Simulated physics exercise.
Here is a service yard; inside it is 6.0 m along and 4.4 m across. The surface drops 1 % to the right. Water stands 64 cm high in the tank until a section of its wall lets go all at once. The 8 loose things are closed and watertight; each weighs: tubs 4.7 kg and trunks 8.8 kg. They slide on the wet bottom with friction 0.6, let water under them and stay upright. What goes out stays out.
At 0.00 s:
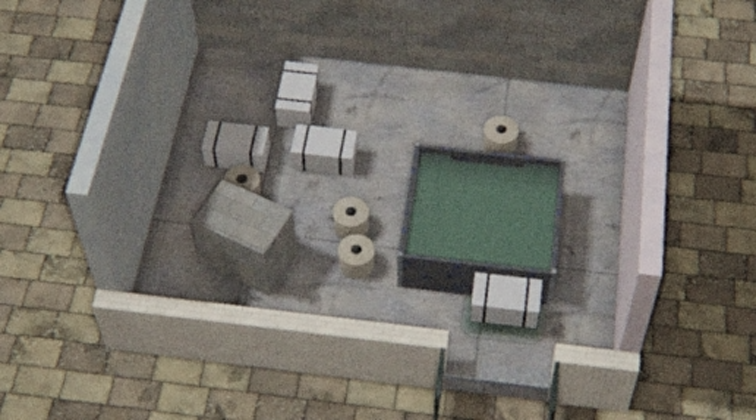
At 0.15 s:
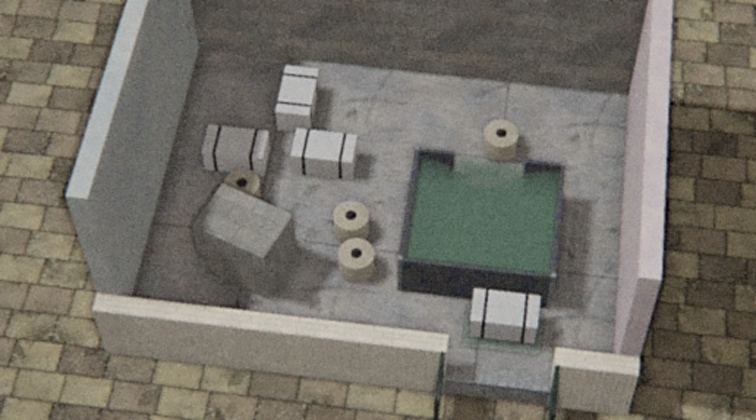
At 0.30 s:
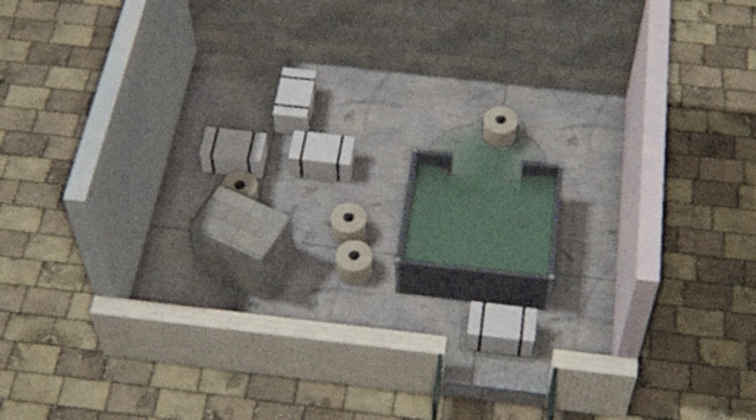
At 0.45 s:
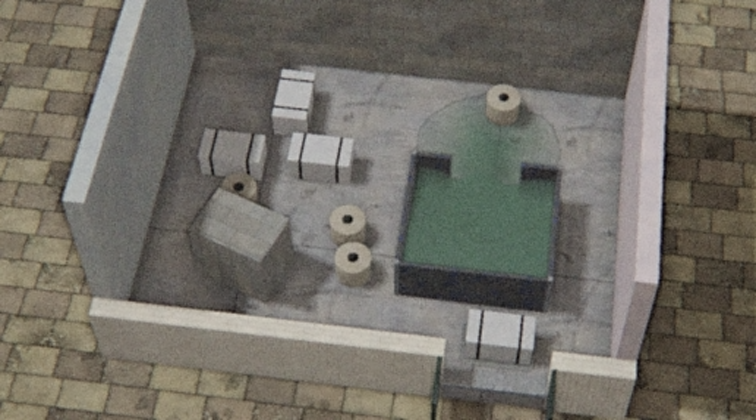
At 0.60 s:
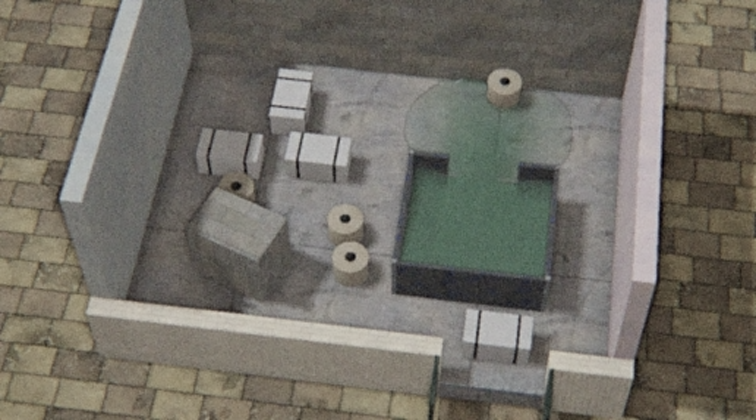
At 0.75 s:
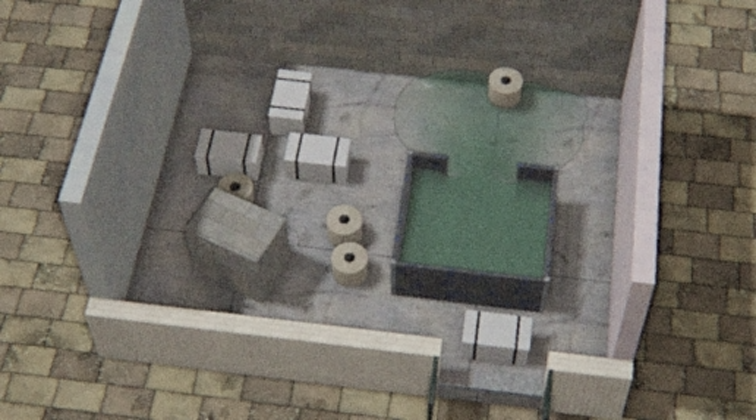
Green water in a dark-walled tank poured through a gap in its back wall and spread across the yard floor, pushing a round tub backward, while a white trunk in front shifted slightly forward.
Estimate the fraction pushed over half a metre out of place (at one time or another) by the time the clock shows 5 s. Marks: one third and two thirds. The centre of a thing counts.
Share: One to two thirds.
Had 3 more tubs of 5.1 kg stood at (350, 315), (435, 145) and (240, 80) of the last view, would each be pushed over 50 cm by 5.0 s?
In that order: Under, over, past it.
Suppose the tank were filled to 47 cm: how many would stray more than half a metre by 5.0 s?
In that case 2 of them.
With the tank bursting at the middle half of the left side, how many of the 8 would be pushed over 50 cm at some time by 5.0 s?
In that case 6 of them.
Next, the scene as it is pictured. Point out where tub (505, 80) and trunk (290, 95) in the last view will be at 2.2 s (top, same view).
Near (602, 96) and (266, 101).
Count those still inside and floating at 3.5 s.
At that moment 2.
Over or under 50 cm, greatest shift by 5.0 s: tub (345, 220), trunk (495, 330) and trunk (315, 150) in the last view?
In that order: Short of it, under, short of it.
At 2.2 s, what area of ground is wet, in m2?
Roughly 12 m2.
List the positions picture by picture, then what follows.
In the first picture, a tub at (501, 129), on the bottom; a trunk at (507, 292), on the bottom; water covers 2.9 m2; 0 of 8 have shifted.
In the second picture, a tub at (501, 133) rests on the ground; a trunk at (506, 308), on the bottom, 10 cm from its start; water covers 3.4 m2; 1 of 8 have shifted.
In the third picture, a tub at (501, 120) rests on the ground, 24 cm from its start; a trunk at (502, 321) rests on the ground, 21 cm from its start; 4.0 m2 under water; 2 of 8 have shifted.
In the fourth picture, a tub at (504, 98) rests on the ground, 65 cm from its start; a trunk at (501, 329) rests on the ground, 28 cm from its start; water covers 5.0 m2; 2 of 8 have shifted.
In the fifth picture, a tub at (505, 82), on the bottom, 93 cm from its start; a trunk at (498, 329) rests on the ground, 29 cm from its start; water covers 6.0 m2; 2 of 8 have shifted.
In the sixth picture, a tub at (506, 80), afloat, 93 cm from its start; a trunk at (497, 330) rests on the ground, 29 cm from its start; 6.5 m2 under water; 2 of 8 have shifted.
After 1.1 s 1 of 8 are over 50 cm from their spots; 1 afloat.
After 2.2 s 1 of 8 are over 50 cm from their spots; 1 afloat.
After 3.5 s 2 of 8 are over 50 cm from their spots; 2 afloat.
After 5.0 s 3 of 8 are over 50 cm from their spots, and 3 have been at some point; 3 afloat.
